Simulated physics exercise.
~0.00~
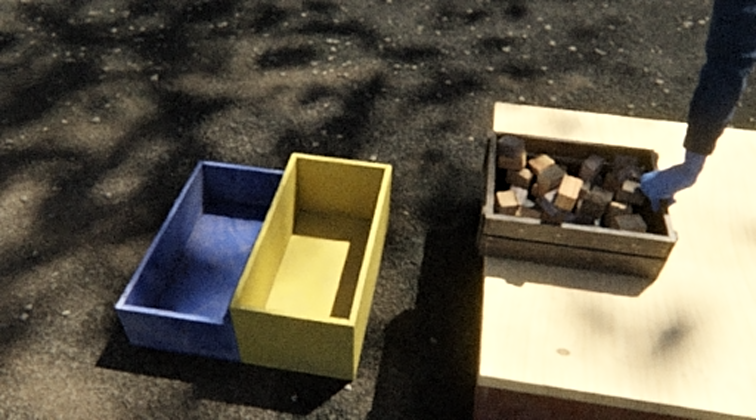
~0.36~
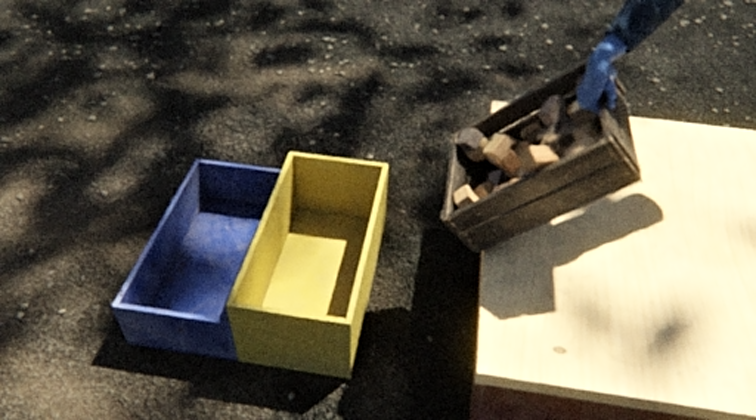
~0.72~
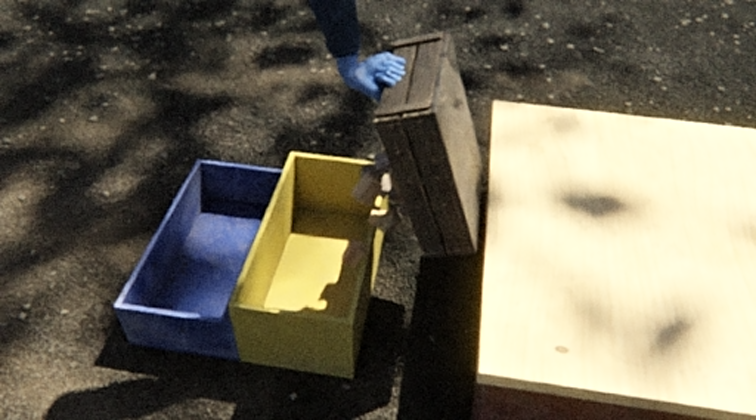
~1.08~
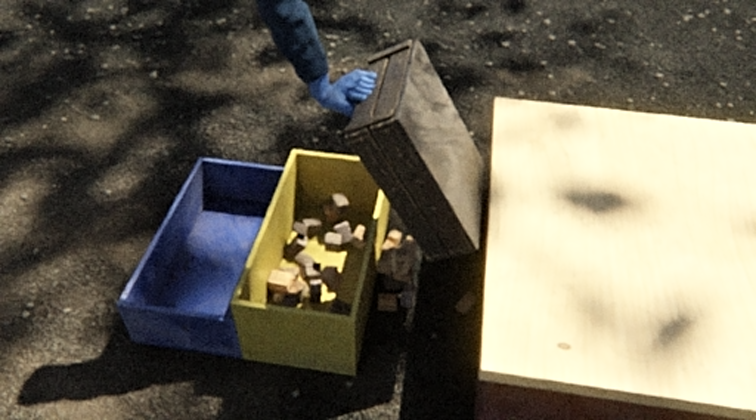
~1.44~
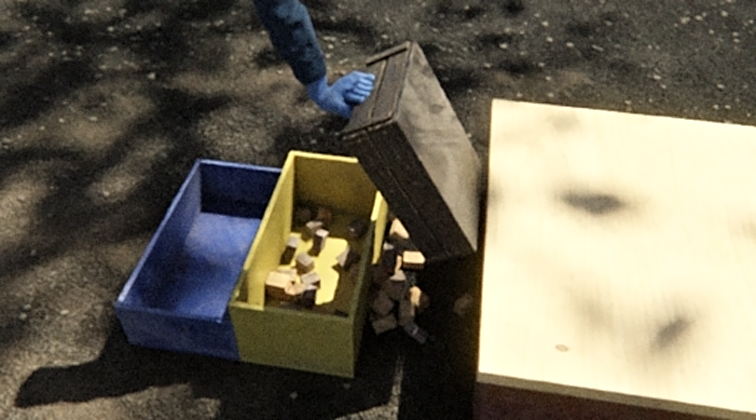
At a bench's end, a gloved hand tips wooden blocks from a crate, some missing the yellow bin.
